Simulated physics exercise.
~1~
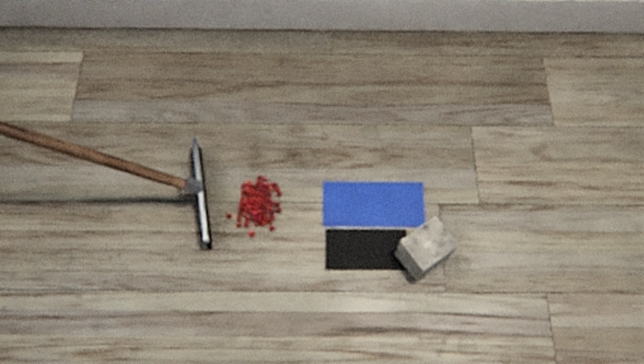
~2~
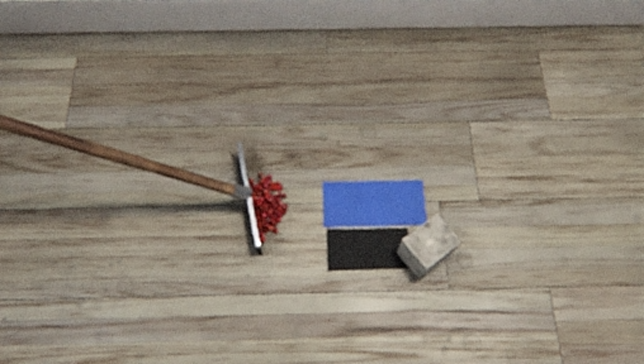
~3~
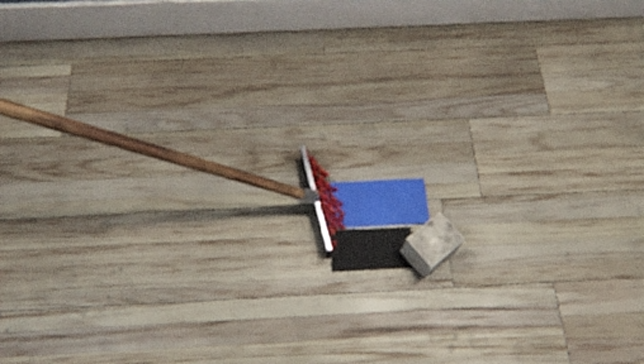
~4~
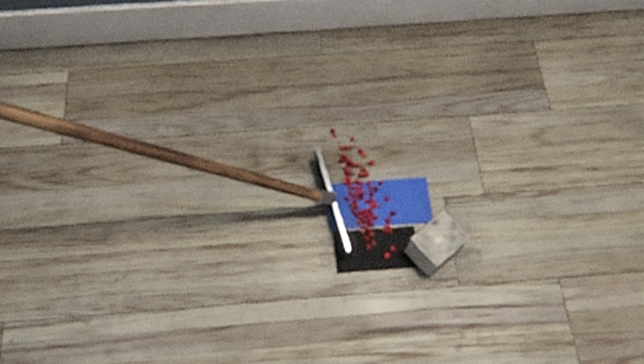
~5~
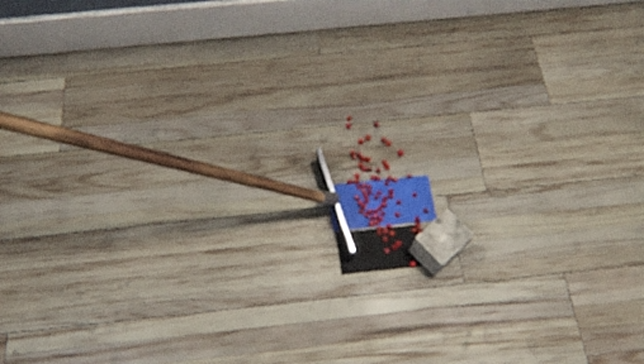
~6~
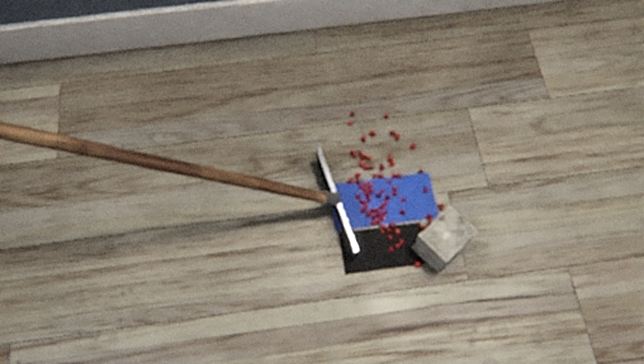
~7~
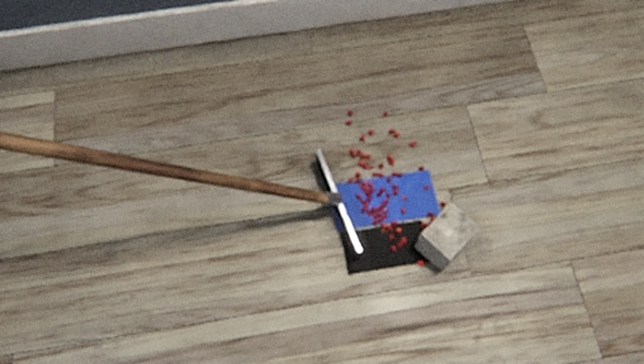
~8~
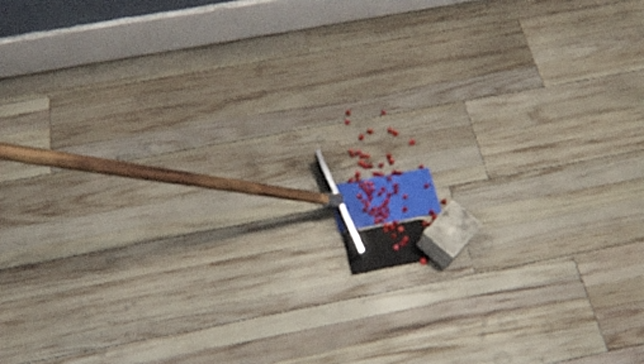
A squeegee with a long wooden handle reaches in from the left over a grey-brown wood-plank floor, seen from above, with a pale baseboard along the top. To its right lie a small heap of red cranberries, a blue mat above a black one, and a grey block at the mats' lower right corner. The blade slides right, gathers the berries and pushes them to the mats' left edge. It stops just over that edge, and the berries scatter onward as the view drifts slightly. They come to rest mostly on the blue mat and the bare floor, with a few on the black.
